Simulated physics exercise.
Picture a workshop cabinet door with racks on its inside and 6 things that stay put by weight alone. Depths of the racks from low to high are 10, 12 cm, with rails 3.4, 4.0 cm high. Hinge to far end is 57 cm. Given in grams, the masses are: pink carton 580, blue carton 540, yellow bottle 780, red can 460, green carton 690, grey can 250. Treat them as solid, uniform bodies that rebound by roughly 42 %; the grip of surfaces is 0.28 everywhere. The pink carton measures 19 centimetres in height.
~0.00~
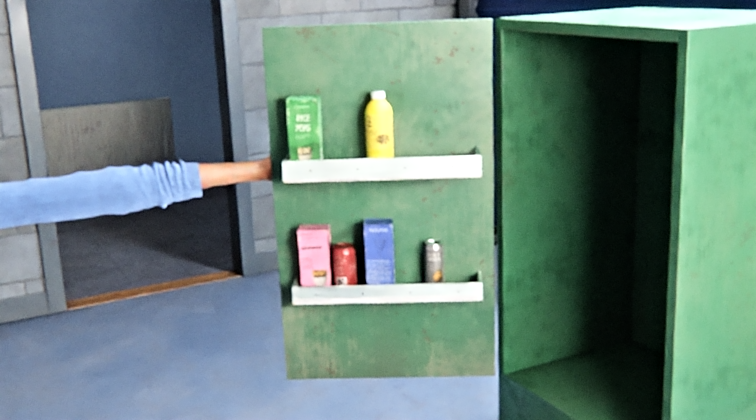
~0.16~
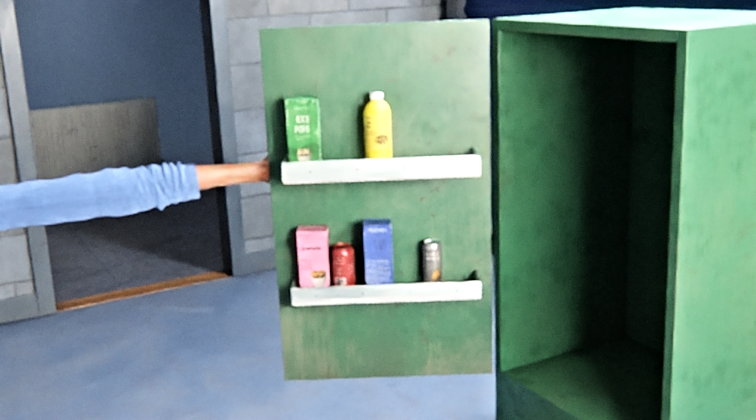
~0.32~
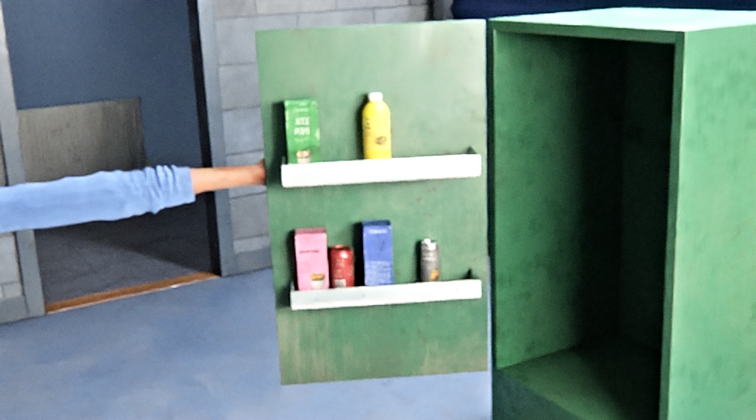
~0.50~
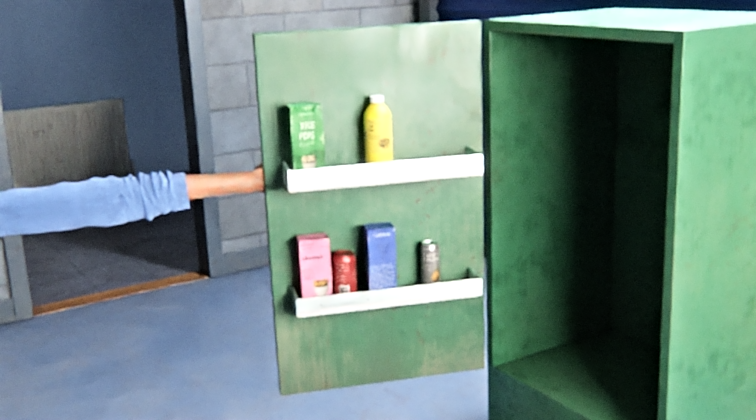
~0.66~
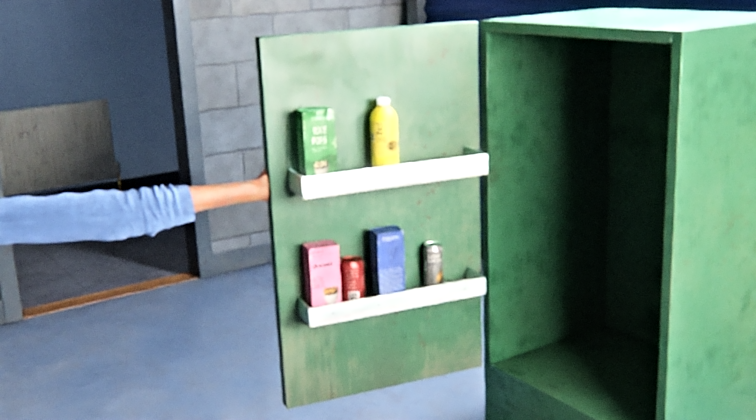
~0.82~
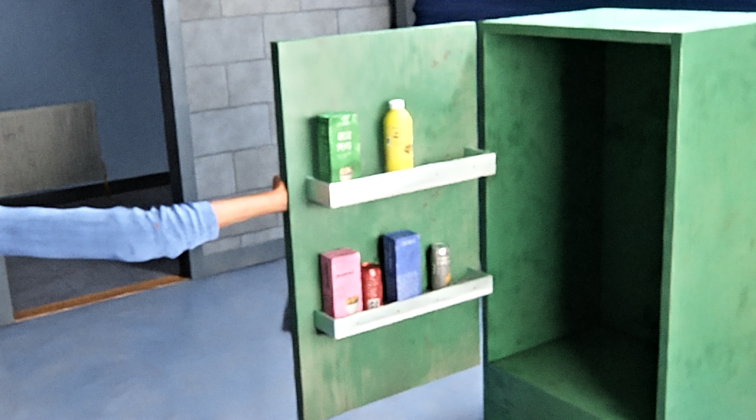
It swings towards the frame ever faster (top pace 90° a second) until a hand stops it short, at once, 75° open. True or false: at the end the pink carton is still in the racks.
False.
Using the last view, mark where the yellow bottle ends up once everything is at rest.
In the last picture it sits around (433, 144).
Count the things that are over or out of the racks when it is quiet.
My answer is 2.
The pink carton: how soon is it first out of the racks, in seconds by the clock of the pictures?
Around 1.2 seconds.
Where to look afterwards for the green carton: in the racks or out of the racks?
The green carton ends out of the racks.
After 1.52 s, door at 75°; pink carton and green carton now out of the racks; blue carton 4° off upright; yellow bottle moved 3 cm.
After 1.82 s, door at 75°; yellow bottle moved 3 cm.
In the end (3.7 s), out of the racks, pink carton and green carton; the other 4 under 5 cm from the start.
